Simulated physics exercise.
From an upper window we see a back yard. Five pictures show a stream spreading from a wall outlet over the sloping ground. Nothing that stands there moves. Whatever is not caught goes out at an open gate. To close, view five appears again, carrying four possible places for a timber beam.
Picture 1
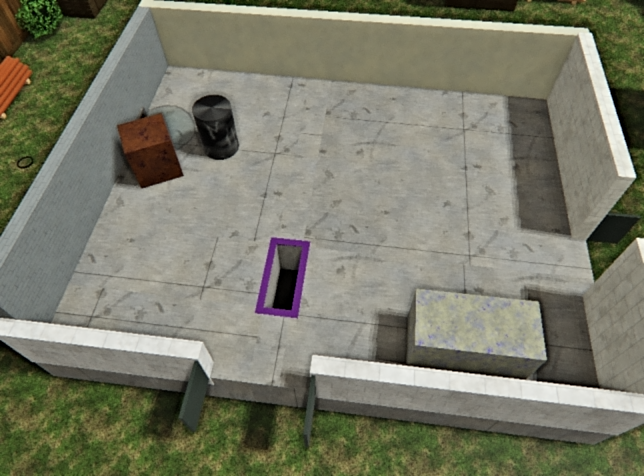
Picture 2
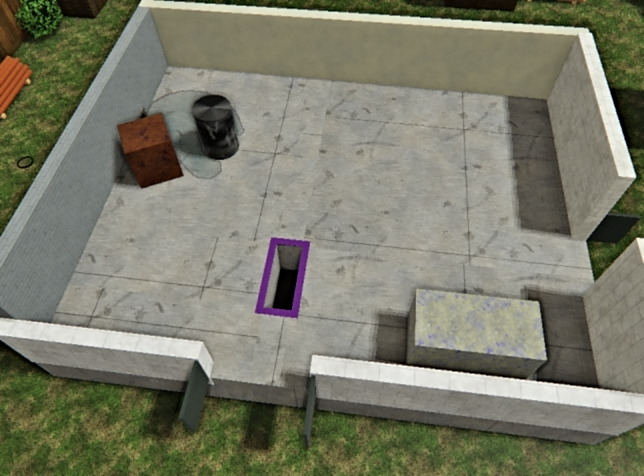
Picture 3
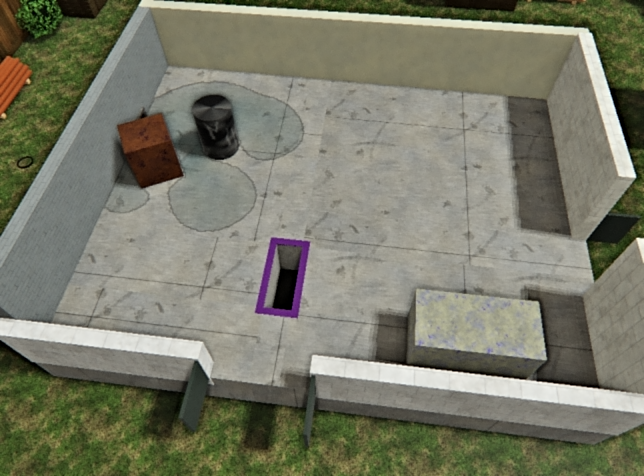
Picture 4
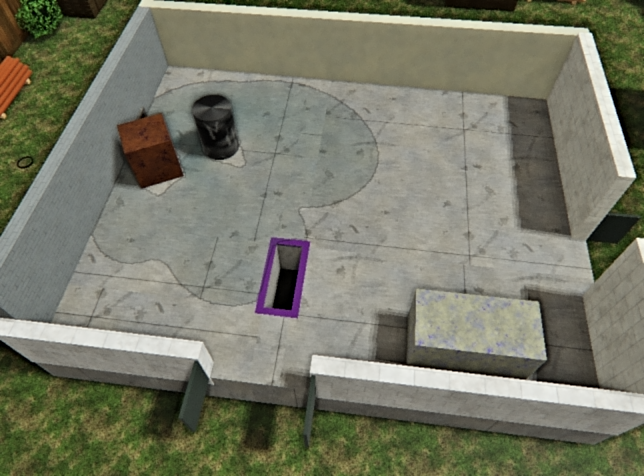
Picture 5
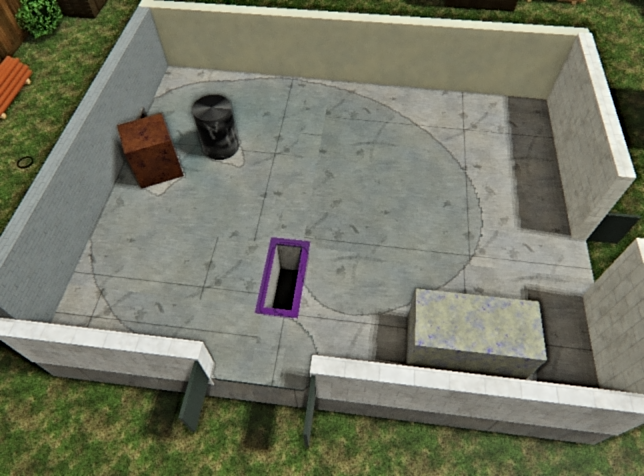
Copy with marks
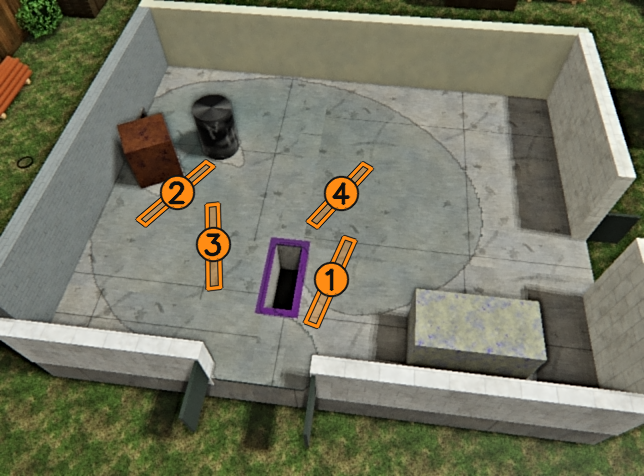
Water spreading from beside a rusty box and dark barrel across a walled concrete yard, reaching the purple-edged drain and widening rightward.
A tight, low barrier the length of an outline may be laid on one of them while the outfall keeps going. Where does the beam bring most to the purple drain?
Best: 4.
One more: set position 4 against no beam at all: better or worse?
Better.
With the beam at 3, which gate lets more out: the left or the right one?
More leaves on the right.
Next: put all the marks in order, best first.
Best to worst: 4, 1, 3, 2.
On the marked copy, 1 from (311, 324) to (349, 239); 2 from (141, 222) to (209, 164); 3 from (212, 204) to (214, 288); 4 from (312, 224) to (367, 166).
With 1, about 24 % of the stream goes into the purple drain, about 70 % out by the gates.
With 2, about 6 % of the stream goes into the purple drain, about 88 % out by the gates.
With 3, about 12 % of the stream goes into the purple drain, about 82 % out by the gates.
With 4, about 36 % of the stream goes into the purple drain, about 57 % out by the gates.
